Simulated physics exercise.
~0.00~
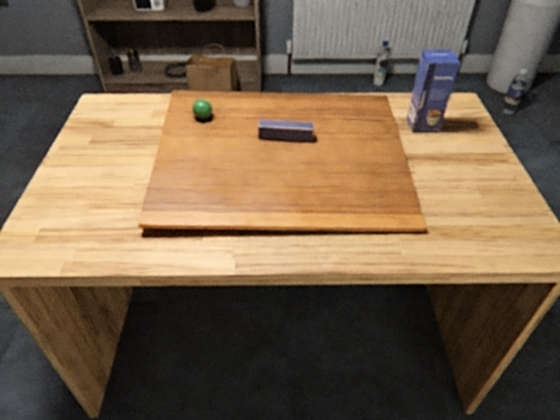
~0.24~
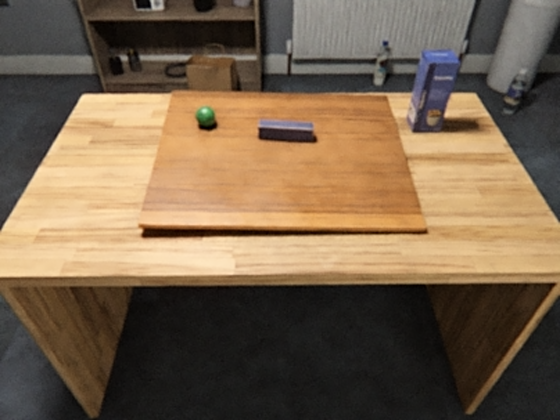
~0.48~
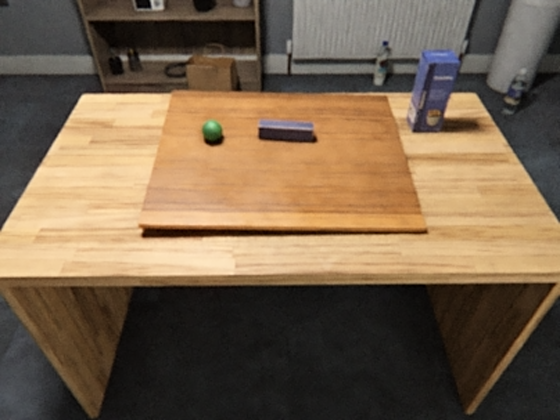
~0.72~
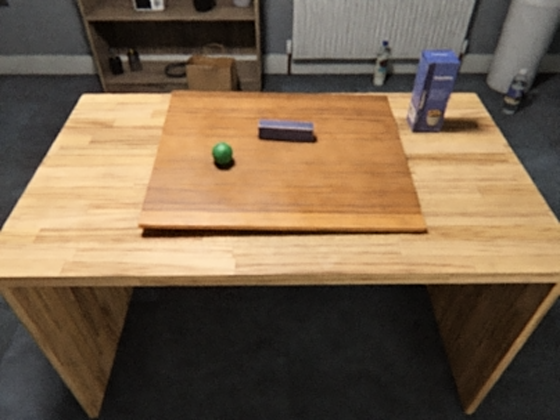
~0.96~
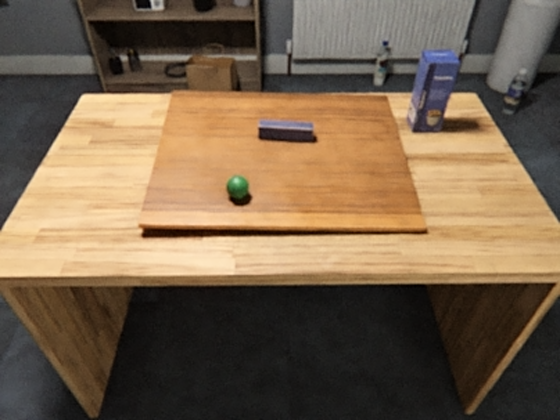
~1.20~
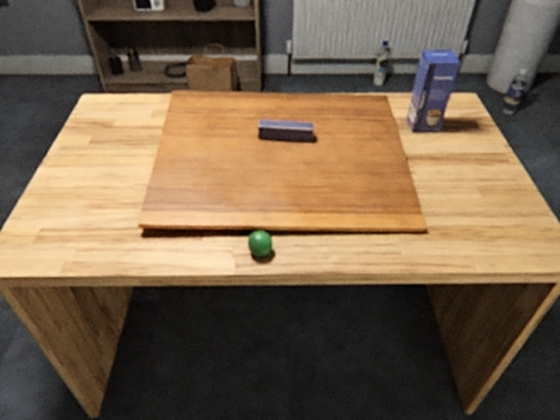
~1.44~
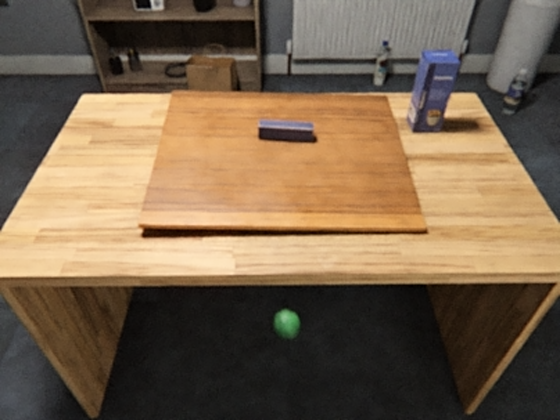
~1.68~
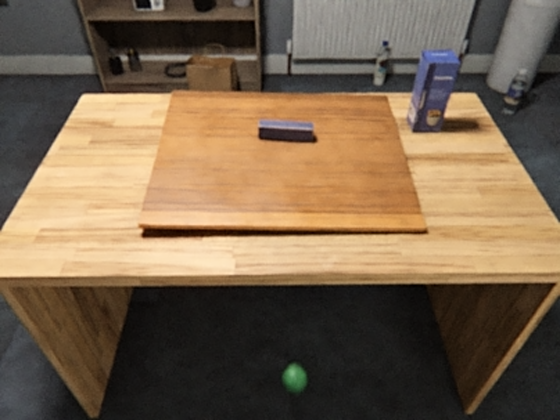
Green ball rolling down a tilted wooden board past a small dark block, crossing the table's near edge and dropping toward the floor.
